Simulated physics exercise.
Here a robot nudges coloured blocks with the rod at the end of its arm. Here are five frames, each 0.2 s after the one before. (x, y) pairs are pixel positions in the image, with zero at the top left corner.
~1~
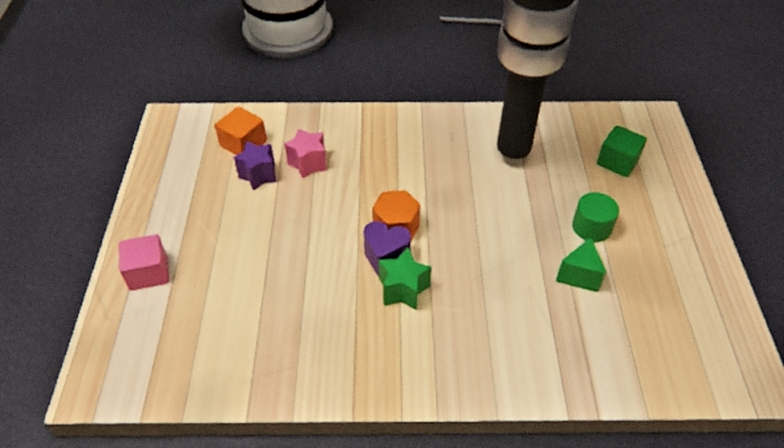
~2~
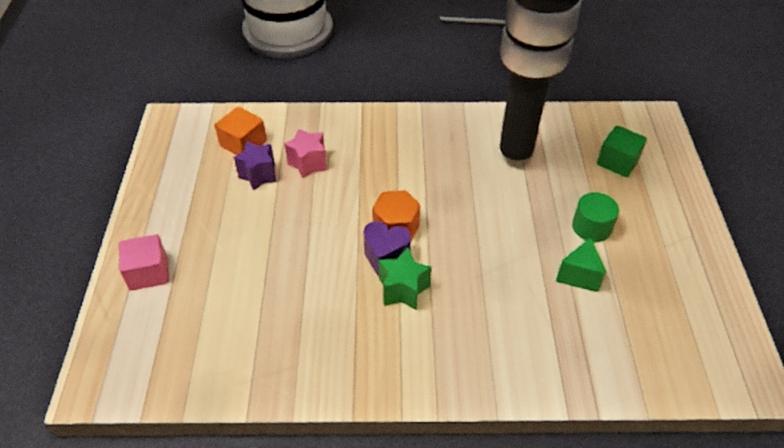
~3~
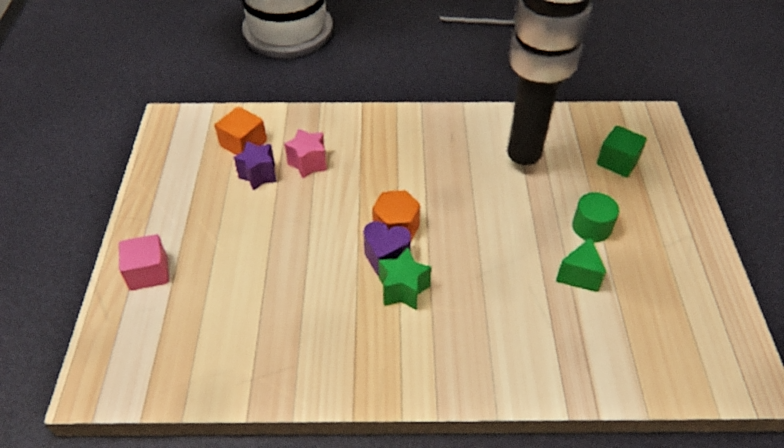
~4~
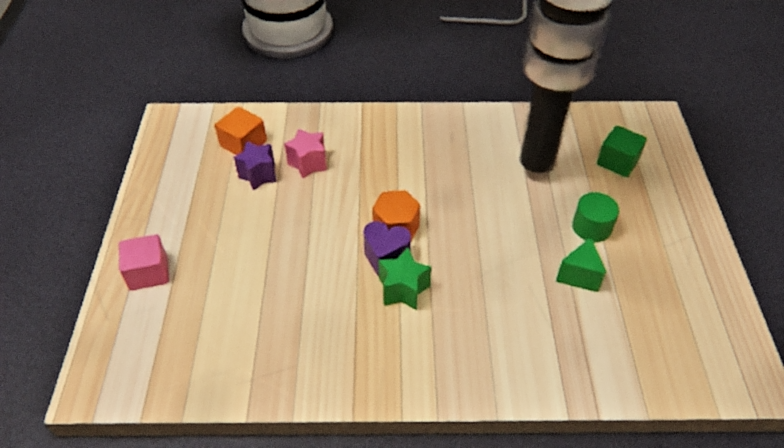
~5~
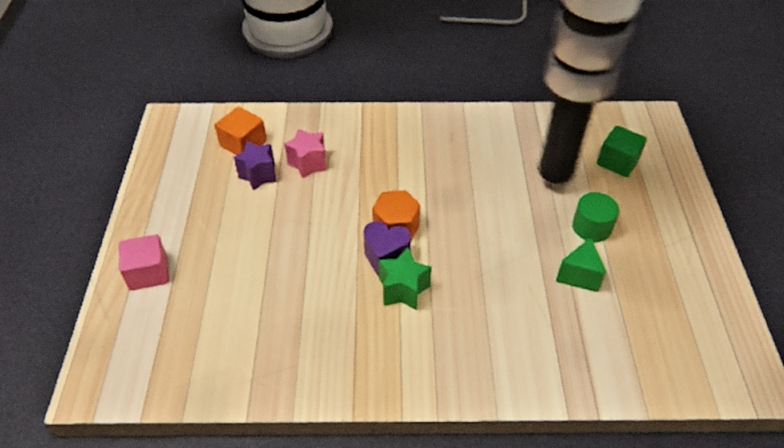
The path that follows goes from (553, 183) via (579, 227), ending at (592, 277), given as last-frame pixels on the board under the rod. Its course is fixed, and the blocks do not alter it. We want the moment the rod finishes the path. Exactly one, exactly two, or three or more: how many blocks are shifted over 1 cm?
Most likely two.
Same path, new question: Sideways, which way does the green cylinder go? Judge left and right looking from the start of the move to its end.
The answer is left.
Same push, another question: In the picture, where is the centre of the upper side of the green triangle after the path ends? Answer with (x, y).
For the centre of its top, I'd go with (583, 284).
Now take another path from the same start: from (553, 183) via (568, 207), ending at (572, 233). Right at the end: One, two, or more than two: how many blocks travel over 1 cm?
Counting only shifts above 1 cm, I get one block.
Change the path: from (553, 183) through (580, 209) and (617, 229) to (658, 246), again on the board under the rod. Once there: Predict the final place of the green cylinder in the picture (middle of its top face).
The middle of its upper face will lie at (640, 248).
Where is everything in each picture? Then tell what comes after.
The first frame shows rod's lower end at (514, 148); green triangle at (586, 257); green cylinder at (599, 206); green four-sided block at (626, 140).
The second frame shows rod at (516, 150); blocks still.
The third frame shows rod at (524, 154); blocks still.
The fourth frame shows rod at (537, 162); blocks still.
The fifth frame shows rod at (556, 173); green triangle at (586, 257); green cylinder at (599, 206); green four-sided block at (626, 140).
What follows on the original path. One third of the way, rod at (575, 202); green cylinder at (608, 216).
Two thirds of the way, rod at (588, 233); green cylinder at (631, 240).
At the end, rod at (596, 267); green triangle at (583, 284), turned 45° clockwise; green cylinder at (640, 248); green four-sided block still.
